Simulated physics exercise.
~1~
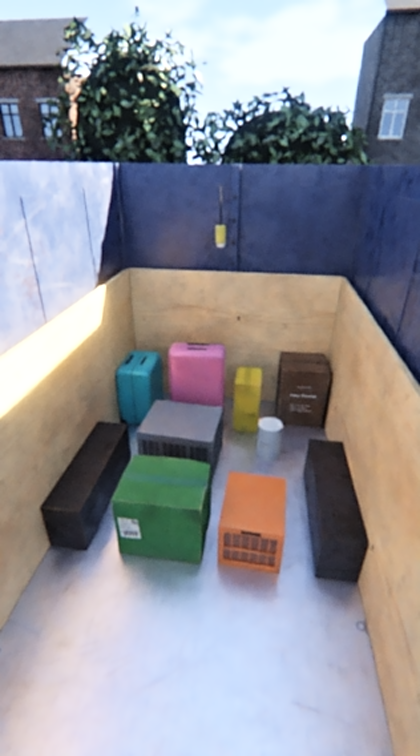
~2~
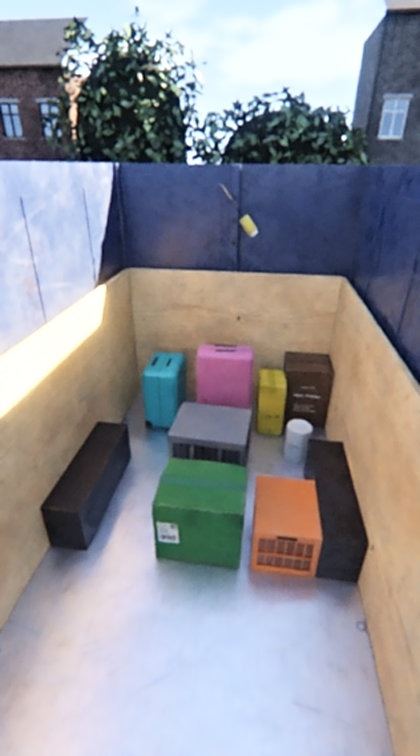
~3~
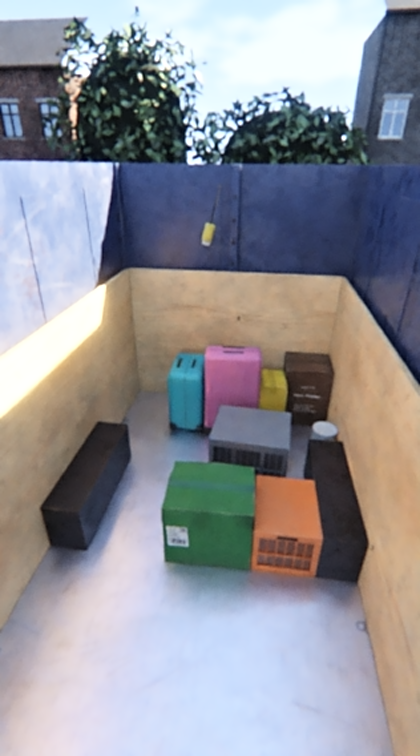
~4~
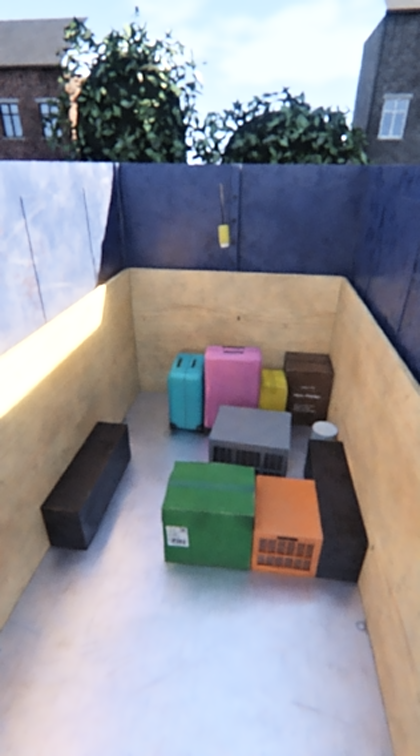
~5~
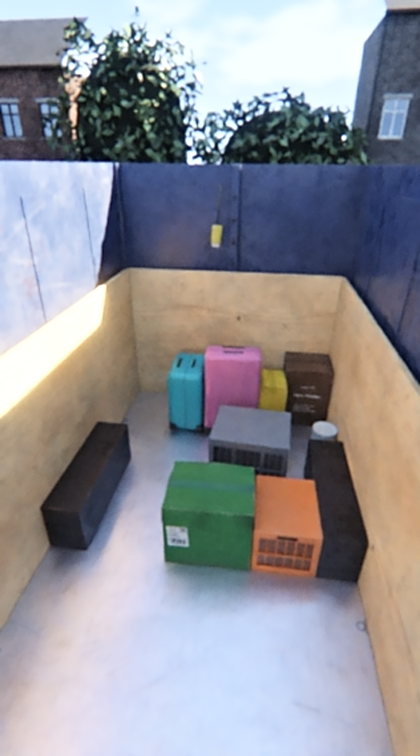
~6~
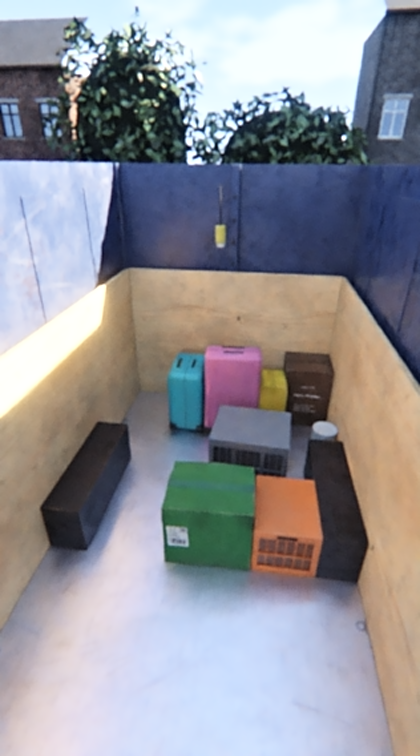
The clip opens on an open load bay with wooden walls, where colourful cases, boxes and chests stand loose between two long black wheel boxes, and a yellow tag hangs at the far end. The load slides to the right, the turquoise and pink cases, grey chest, green box and white canister all shifting while the tag swings. The orange chest comes up against the right wheel box, and the brown box barely shifts. The green box, grey chest and cases slide a little farther right. Everything then stays put, still upright and bunched on the right, while the tag sways slightly.
